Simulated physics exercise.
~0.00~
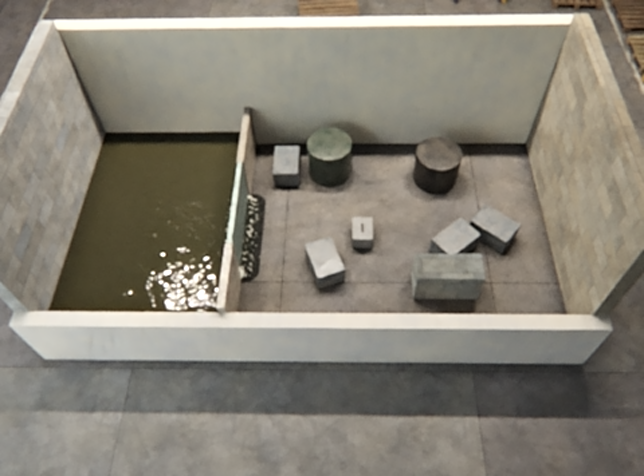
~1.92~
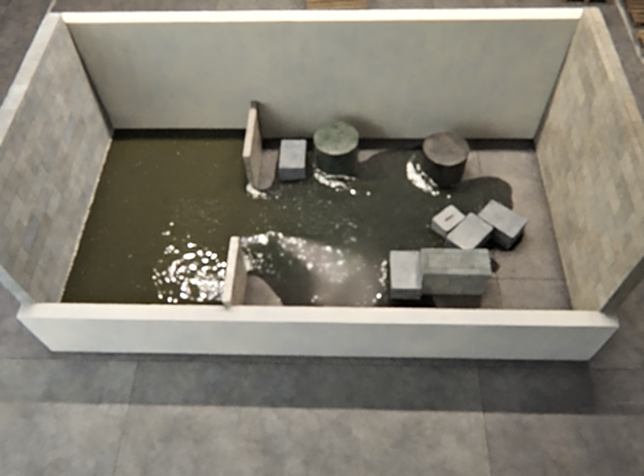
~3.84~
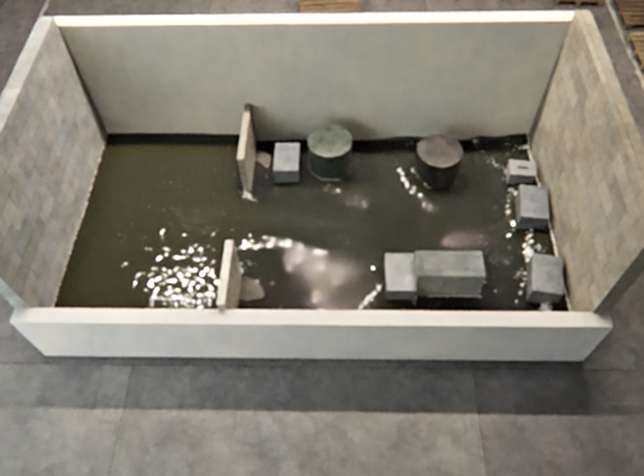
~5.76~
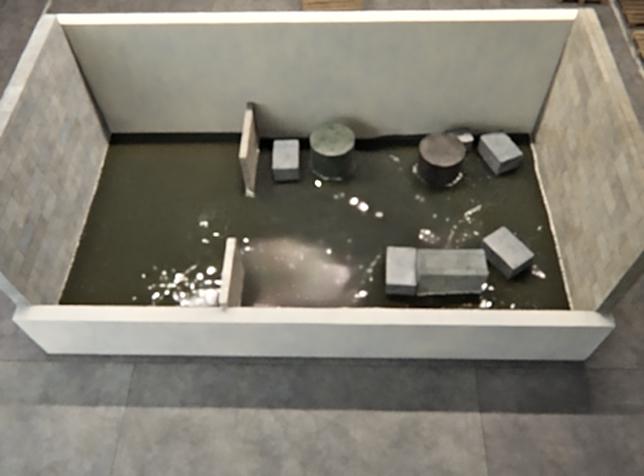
Two adjoining walled rooms seen from above, dark water surging through the doorway, sweeping grey blocks rightward and leaving some drifting.
